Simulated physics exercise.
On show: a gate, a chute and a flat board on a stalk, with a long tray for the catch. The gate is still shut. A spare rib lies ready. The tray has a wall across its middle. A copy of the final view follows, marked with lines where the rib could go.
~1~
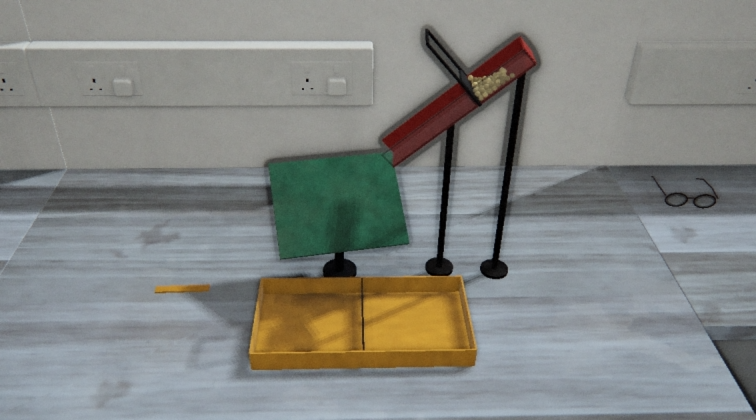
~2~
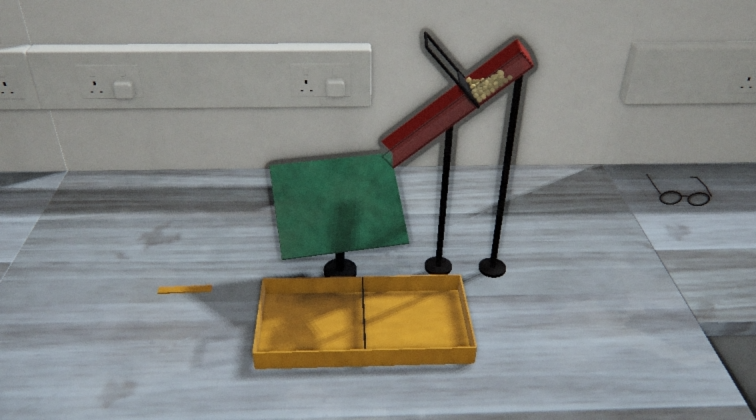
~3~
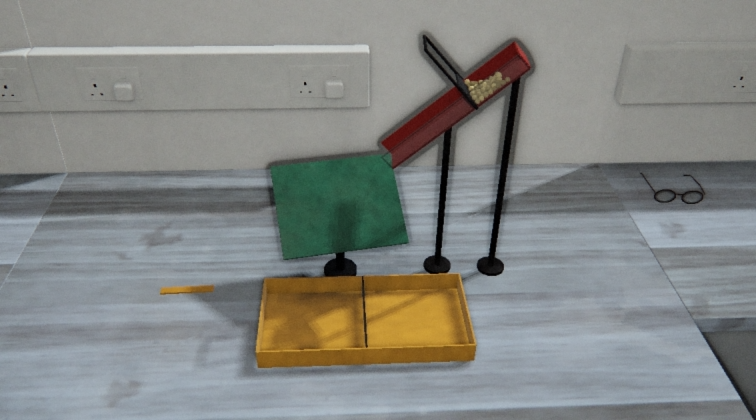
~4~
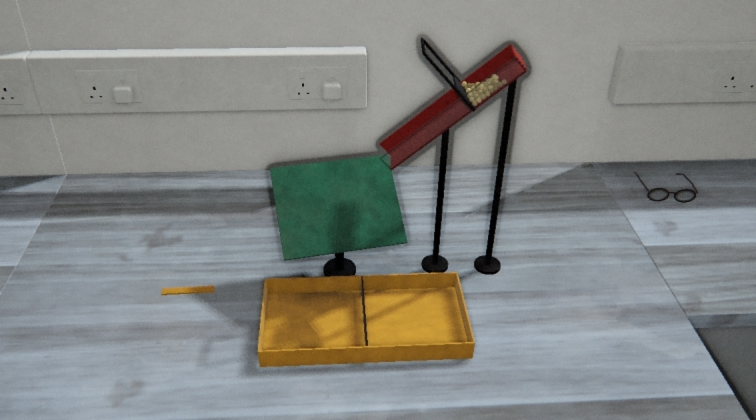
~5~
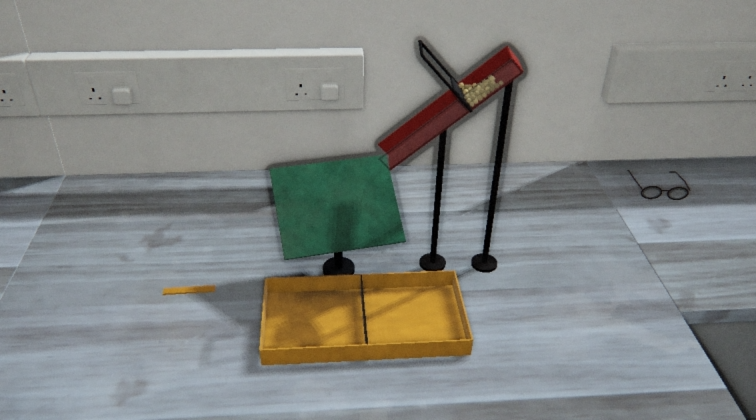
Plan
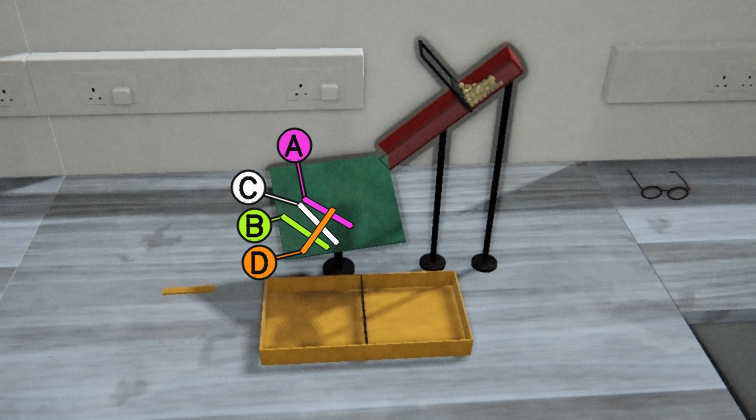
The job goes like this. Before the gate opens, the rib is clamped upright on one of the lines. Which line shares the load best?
C is best.
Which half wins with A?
The right half.
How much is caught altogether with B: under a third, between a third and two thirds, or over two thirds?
It is over two thirds.
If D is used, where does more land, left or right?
More lands on the left.
On the marked copy, line A from (305, 199) to (350, 225); line B from (283, 216) to (326, 247); line C from (300, 205) to (336, 242); line D from (332, 210) to (303, 251).
For line A, of what is caught, about a tenth in the left half, the larger part in the right.
For line B, of what is caught, the larger part in the left half, about a tenth in the right.
For line C, of what is caught, roughly half in the left half, roughly half in the right.
For line D, of what is caught, almost all in the left half, about a tenth in the right.
